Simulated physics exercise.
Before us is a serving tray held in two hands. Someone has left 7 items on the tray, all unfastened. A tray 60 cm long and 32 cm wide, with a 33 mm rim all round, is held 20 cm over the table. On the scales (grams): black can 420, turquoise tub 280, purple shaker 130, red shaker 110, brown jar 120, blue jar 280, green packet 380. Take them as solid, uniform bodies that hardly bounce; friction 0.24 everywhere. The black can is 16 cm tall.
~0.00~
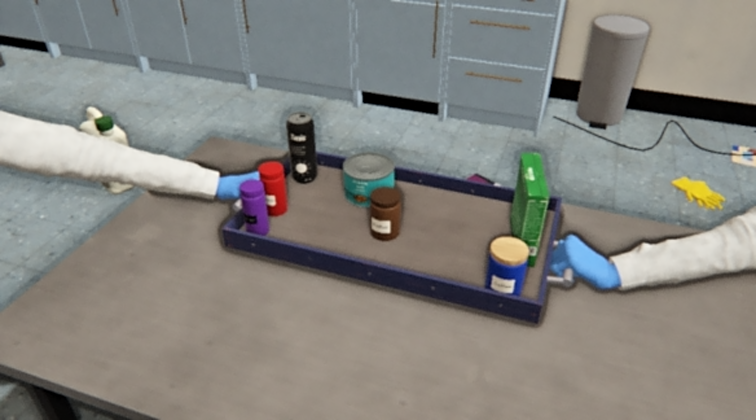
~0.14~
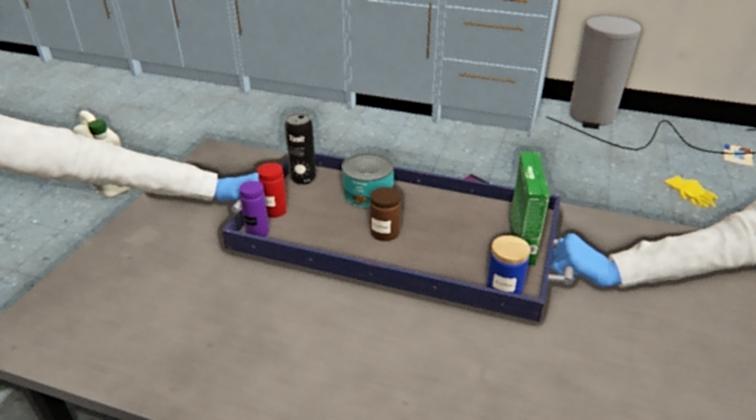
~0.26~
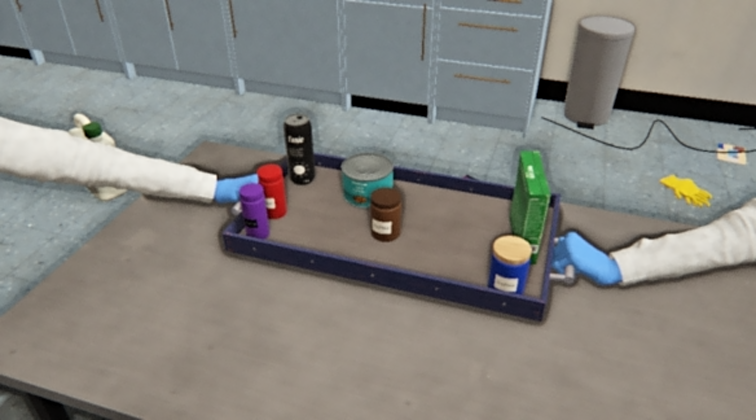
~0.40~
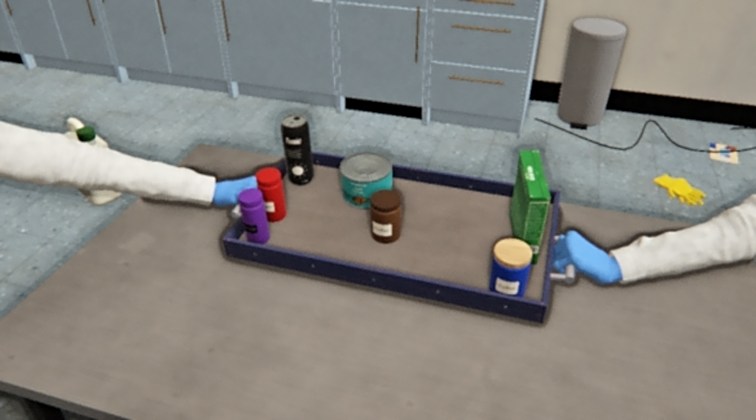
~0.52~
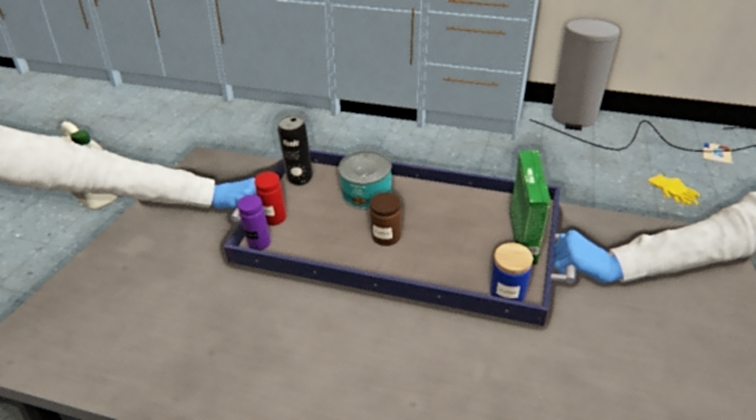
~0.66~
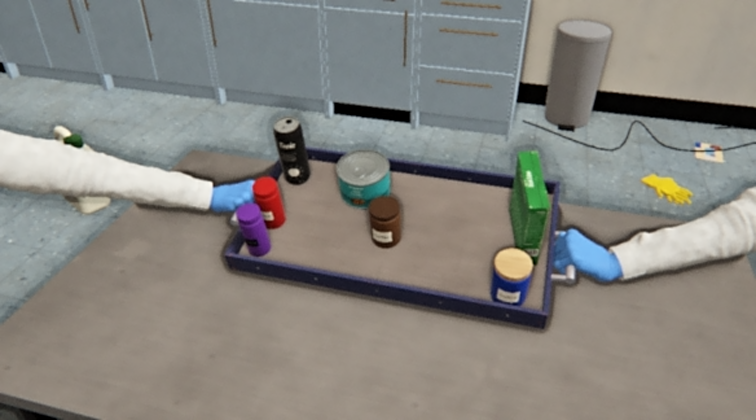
On a brown table in a room with blue-grey cabinets, two gloved hands hold a dark blue tray carrying seven containers, including a black can, a brown jar and a green packet. The tray starts level, then its near edge gradually dips, while the items stay in place on it.
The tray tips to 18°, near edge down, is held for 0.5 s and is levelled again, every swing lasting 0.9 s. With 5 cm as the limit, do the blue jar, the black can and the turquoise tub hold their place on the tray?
The blue jar stays put and the black can leaves its spot and the turquoise tub leaves its spot.
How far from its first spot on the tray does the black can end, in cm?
Some 13 cm.
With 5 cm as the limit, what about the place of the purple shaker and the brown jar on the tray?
The purple shaker holds its spot; the brown jar leaves its spot.
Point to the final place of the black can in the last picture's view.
Near (274, 186).
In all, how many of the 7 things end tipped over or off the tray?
That comes to 0.
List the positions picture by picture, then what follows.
The first picture shows tray level; blue jar (506, 269); black can (302, 149); turquoise tub (369, 180).
The second picture shows tray level; brown jar (385, 214); green packet (528, 208).
The third picture shows tray at 1°, near edge down; purple shaker (255, 212); red shaker (272, 192).
The fourth picture shows tray at 4°, near edge down; brown jar (386, 217); green packet (528, 207).
The fifth picture shows tray at 8°, near edge down; purple shaker (254, 223); red shaker (271, 199).
The sixth picture shows tray at 13°, near edge down; blue jar (511, 279); black can (292, 152); turquoise tub (364, 179).
Around 0.96 s, tray at 18°, near edge down; black can shifted 2 cm near (287, 159); turquoise tub shifted 2 cm near (361, 184); green packet shifted 2 cm.
Around 1.16 s, tray at 18°, near edge down; black can shifted 7 cm near (279, 177); turquoise tub shifted 7 cm near (355, 201); brown jar shifted 6 cm.
Around 1.46 s, tray at 18°, near edge down; turquoise tub shifted 19 cm near (335, 252); black can shifted 13 cm near (270, 198); brown jar shifted 10 cm.
Finally (2.9 s), not toppled but over 5 cm from the start, black can, turquoise tub, red shaker, brown jar and green packet; the other 2 still in place (within 5 cm). In the last view, blue jar near (513, 269), black can near (274, 186).
